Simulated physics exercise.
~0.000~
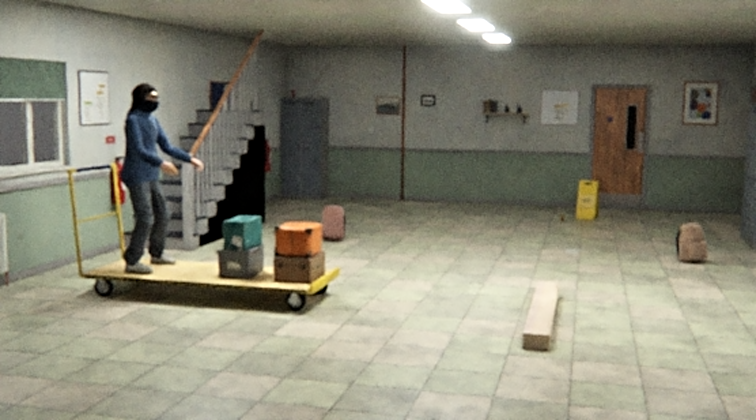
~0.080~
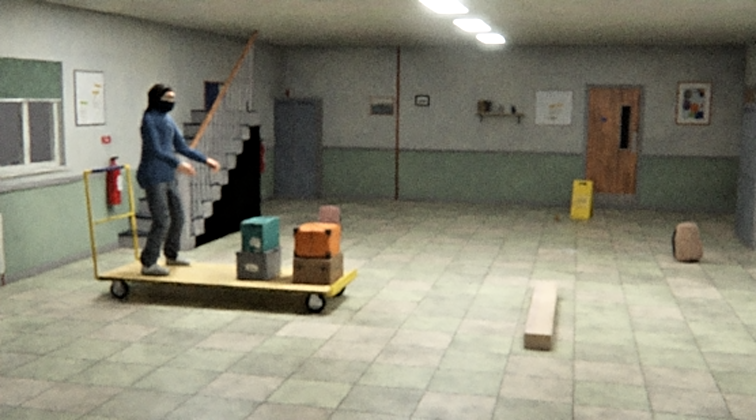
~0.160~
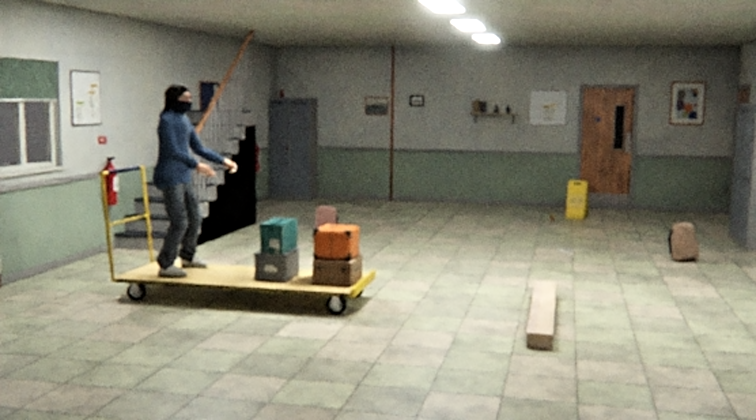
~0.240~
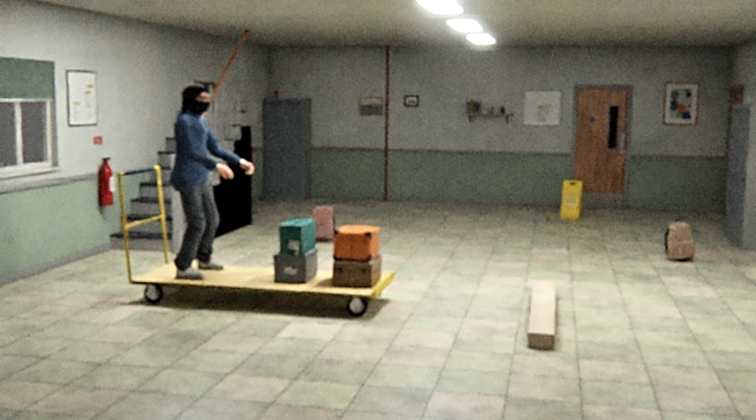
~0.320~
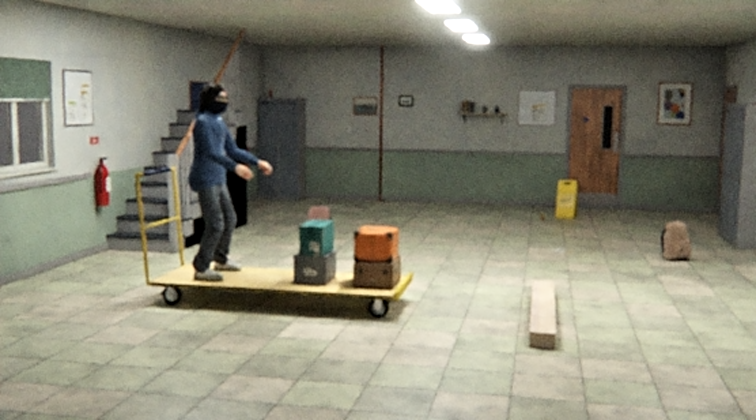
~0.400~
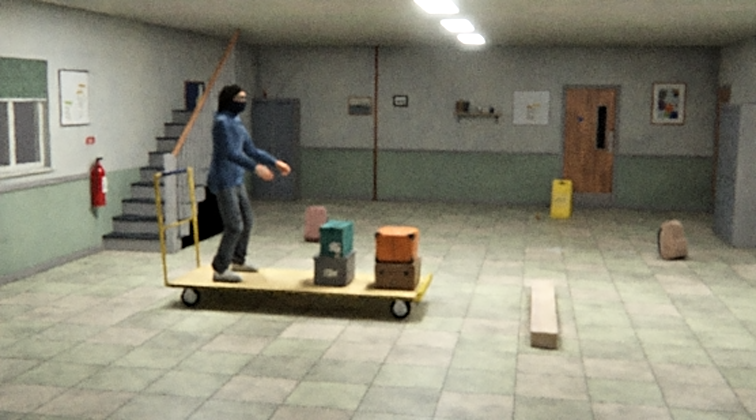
A yellow trolley carrying a standing masked figure and four boxes rolls steadily right.
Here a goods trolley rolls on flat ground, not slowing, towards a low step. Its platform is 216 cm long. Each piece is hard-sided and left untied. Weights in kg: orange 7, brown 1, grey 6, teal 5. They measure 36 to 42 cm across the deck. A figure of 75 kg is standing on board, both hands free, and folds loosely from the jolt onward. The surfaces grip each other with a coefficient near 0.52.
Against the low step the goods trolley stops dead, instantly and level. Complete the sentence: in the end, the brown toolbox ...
In the end, the brown toolbox is resting on the deck.
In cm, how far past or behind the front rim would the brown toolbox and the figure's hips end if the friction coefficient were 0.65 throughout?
In that case, behind the front rim: Brown at 20 cm, hips at 70 cm.
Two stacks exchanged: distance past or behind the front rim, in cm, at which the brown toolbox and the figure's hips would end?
Result: Brown 50 cm behind rim; hips 70 cm behind rim.
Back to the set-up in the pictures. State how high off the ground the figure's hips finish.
Roughly 55 cm.
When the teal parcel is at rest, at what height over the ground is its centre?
The centre rests around 55 cm up.
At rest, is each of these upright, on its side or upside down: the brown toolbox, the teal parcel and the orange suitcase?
The brown one ends right way up, the teal one lying sideways and the orange one wrong way up.
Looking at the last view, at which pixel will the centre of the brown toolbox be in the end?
About (519, 278).
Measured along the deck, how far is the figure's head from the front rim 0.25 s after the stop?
120 cm behind the rim.
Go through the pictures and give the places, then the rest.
In the first picture, brown toolbox (300, 266), hips (140, 174), rim corner (311, 290); 187 cm still to roll.
In the second picture, brown toolbox (319, 268), hips (156, 175), rim corner (331, 291); 169 cm still to roll.
In the third picture, brown toolbox (338, 269), hips (173, 176), rim corner (353, 293); 151 cm still to roll.
In the fourth picture, brown toolbox (357, 270), hips (190, 177), rim corner (374, 295); 134 cm still to roll.
In the fifth picture, brown toolbox (378, 271), hips (208, 177), rim corner (396, 296); 116 cm still to roll.
In the sixth picture, brown toolbox (398, 272), hips (226, 178), rim corner (419, 297); 98 cm still to roll. Speed about 2.2 m/s.
The wheels strike at 0.84 s.
After 1.39 s the brown toolbox is 21 cm behind the rim, tilted 0°, near (519, 279) in the last picture's view.
After 1.84 s the brown toolbox is 20 cm behind the rim, tilted 0°, near (519, 278) in the last picture's view.
Final state at 3.2 s, past the rim, orange suitcase; behind it, brown toolbox, grey tote, teal parcel and the figure's hips.
